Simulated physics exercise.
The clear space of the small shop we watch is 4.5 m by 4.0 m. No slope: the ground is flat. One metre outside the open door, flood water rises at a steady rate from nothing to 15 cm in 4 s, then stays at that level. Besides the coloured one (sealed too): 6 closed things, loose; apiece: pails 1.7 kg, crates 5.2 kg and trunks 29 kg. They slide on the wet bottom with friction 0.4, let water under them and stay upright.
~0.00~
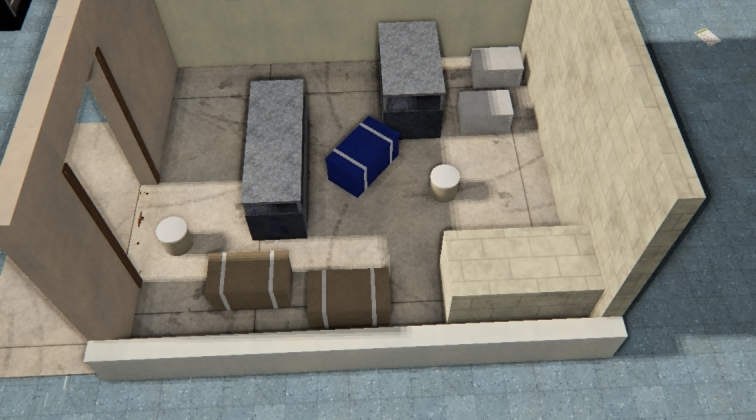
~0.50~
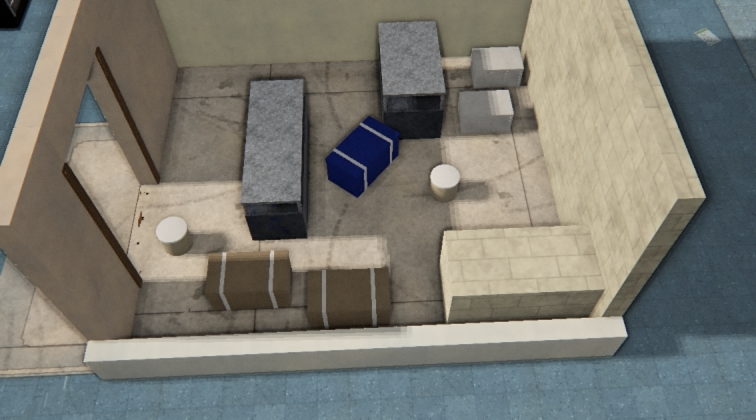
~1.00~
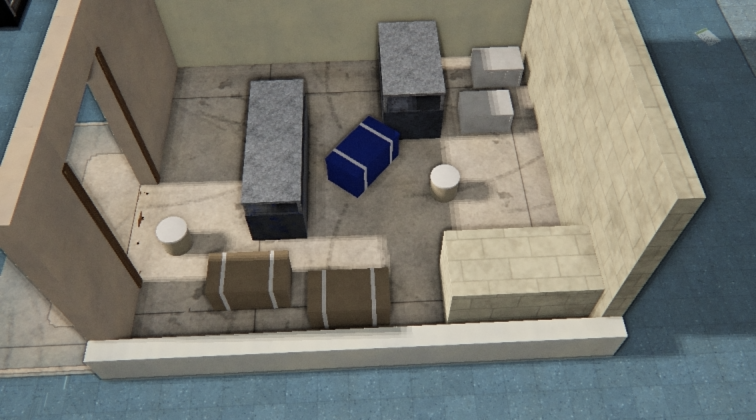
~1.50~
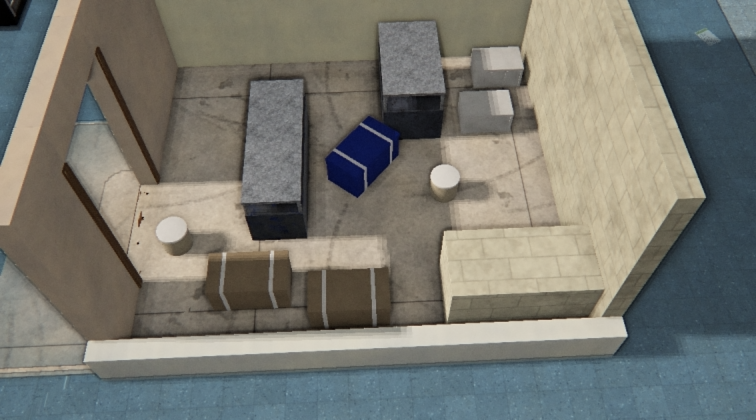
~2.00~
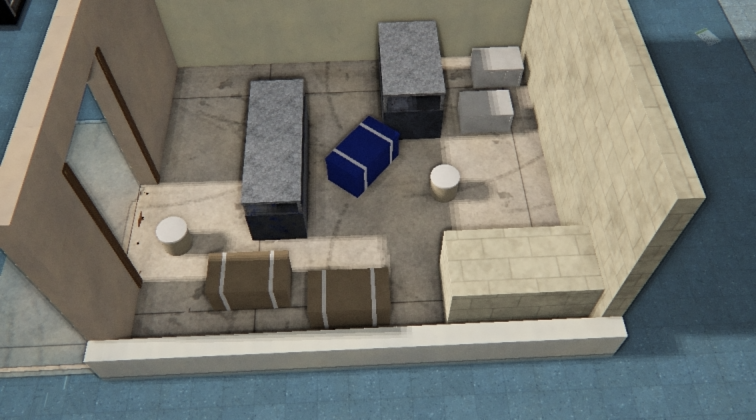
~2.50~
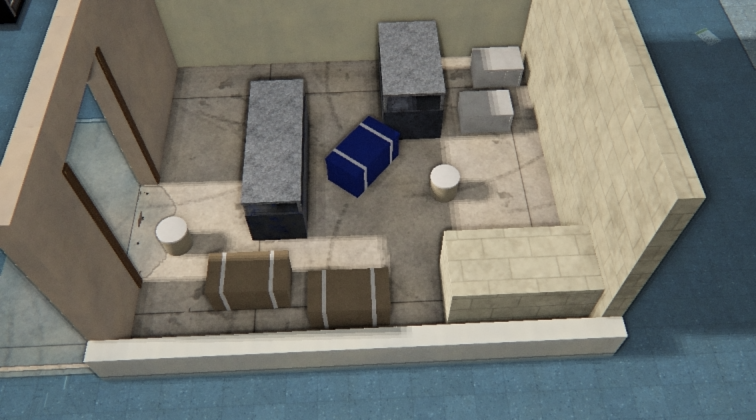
A blue trunk with pale straps sits at the centre of a small, roofless shop with beige walls, seen from high above its low front wall. Two grey counters flank it, with two strapped brown trunks in front, pale boxes at back right and a cream block at front right. Bluish water spreads over the pale paving outside the left doorway and just reaches inside, while the contents and camera stay still.
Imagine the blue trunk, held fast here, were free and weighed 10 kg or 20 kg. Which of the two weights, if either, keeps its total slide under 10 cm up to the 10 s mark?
The lighter one already does.
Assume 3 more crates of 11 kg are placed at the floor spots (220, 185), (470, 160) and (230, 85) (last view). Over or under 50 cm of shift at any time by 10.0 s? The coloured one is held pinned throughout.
In turn: Beyond it, within it, beyond it.
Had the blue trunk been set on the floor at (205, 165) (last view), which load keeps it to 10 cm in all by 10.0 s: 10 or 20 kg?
Result: Both fail.
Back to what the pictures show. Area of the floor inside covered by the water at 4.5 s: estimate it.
About 3.0 m2 is covered.
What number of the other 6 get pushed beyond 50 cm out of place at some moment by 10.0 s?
Total: 2.
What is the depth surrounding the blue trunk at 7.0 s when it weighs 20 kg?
Close to 1 cm deep.
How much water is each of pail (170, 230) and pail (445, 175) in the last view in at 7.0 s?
First about 2 cm, second about 2 cm.
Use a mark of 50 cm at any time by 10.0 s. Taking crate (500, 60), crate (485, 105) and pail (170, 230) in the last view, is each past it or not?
Well, that's below half a metre, below half a metre, and beyond half a metre.
After 3.5 s the blue trunk would be 0 cm from its start with 10 kg and 0 cm from its start with 20 kg; 0 cm of water round it then.
After 4.5 s the blue trunk would be 0 cm from its start with 10 kg and 0 cm from its start with 20 kg; 0 cm of water round it then.
After 7.0 s the blue trunk would be 0 cm from its start with 10 kg and 0 cm from its start with 20 kg; 1 cm of water round it then.
After 10.0 s the blue trunk would be 0 cm from its start with 10 kg and 0 cm from its start with 20 kg; 2 cm of water round it then.
